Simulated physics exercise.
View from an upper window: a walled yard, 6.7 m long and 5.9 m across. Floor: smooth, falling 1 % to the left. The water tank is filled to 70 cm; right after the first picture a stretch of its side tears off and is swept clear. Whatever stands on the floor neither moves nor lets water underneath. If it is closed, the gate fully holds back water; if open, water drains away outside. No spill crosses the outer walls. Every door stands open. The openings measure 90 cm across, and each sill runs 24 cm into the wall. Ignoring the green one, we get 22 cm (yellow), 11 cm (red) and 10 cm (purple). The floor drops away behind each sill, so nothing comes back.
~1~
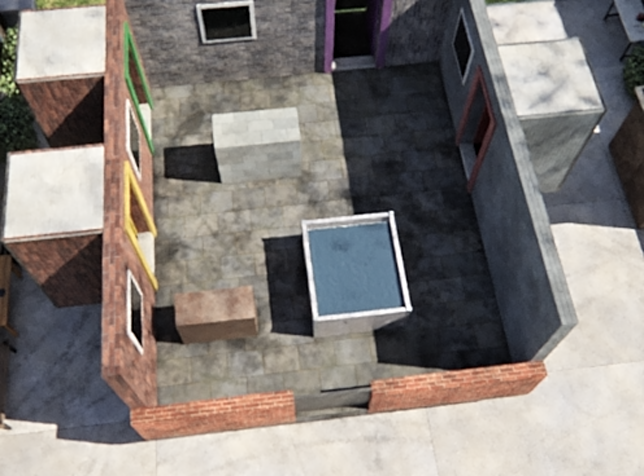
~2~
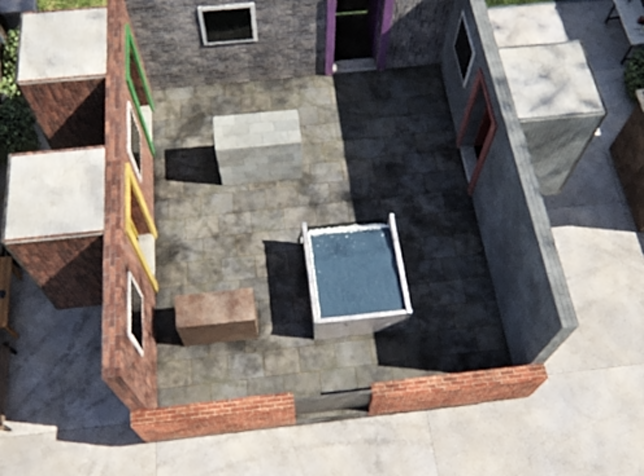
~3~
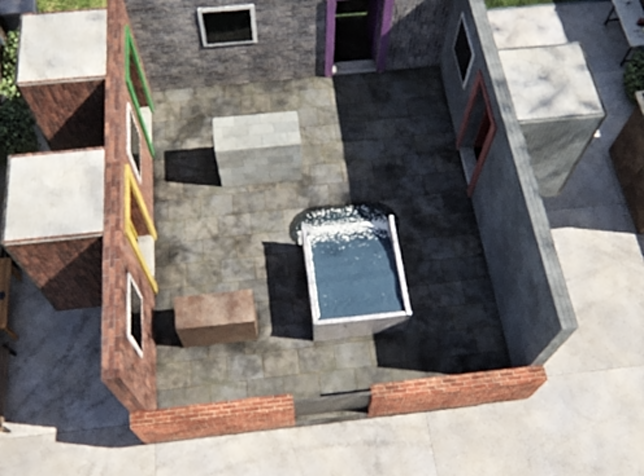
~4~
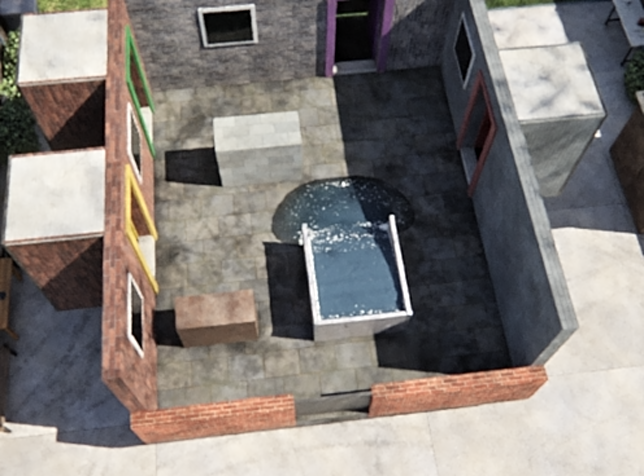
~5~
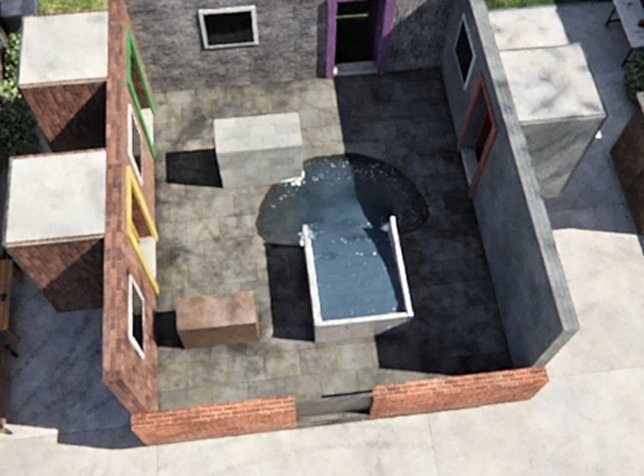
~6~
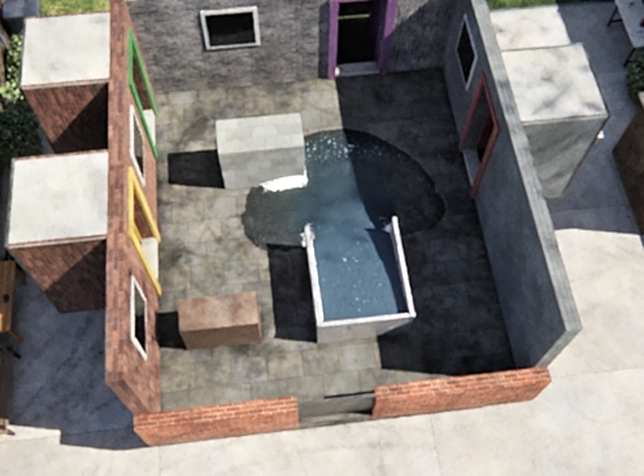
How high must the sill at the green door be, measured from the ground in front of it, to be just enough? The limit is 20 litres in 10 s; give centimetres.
About 10 cm.
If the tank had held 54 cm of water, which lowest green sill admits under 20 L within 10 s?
Required height: Approx. 7.5 cm.
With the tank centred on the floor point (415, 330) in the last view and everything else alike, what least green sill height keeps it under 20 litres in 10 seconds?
In this case, 12.5 cm or so.
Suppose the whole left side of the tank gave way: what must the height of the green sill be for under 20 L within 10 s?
About 9.0 centimetres.
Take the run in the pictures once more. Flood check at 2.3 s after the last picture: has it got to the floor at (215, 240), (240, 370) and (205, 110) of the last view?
One by one: Drenched, clear, drenched.
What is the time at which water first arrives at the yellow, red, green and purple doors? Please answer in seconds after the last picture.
Yellow at 1.5 seconds, red at 0.8 seconds, green at 1.8 seconds, purple at 0.4 seconds.
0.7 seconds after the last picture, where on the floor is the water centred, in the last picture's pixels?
Around (347, 216).
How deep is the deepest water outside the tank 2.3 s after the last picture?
Close to 26 centimetres.
Then, 0.7 s after the last picture water covers 35 % of the floor, deepest (30 cm) near (306, 81); it has not reached the green door.
Then, 2.3 s after the last picture water covers 55 % of the floor, deepest (26 cm) near (436, 68); 8 cm at the green door, 0 litres in over its 23 cm sill.
Then, 9.3 s after the last picture water covers 95 % of the floor, deepest (13 cm) near (159, 273); 6 cm at the green door, 0 litres in over its 23 cm sill.
At the green door as built, the water peaked near 15 cm, 2.9 s after the last picture.
Run again over the same 10 s with other heights there, 32 litres in over 9 cm, 4 litres over 12.5 cm. The limit of 20 litres is kept from about 10 cm up.
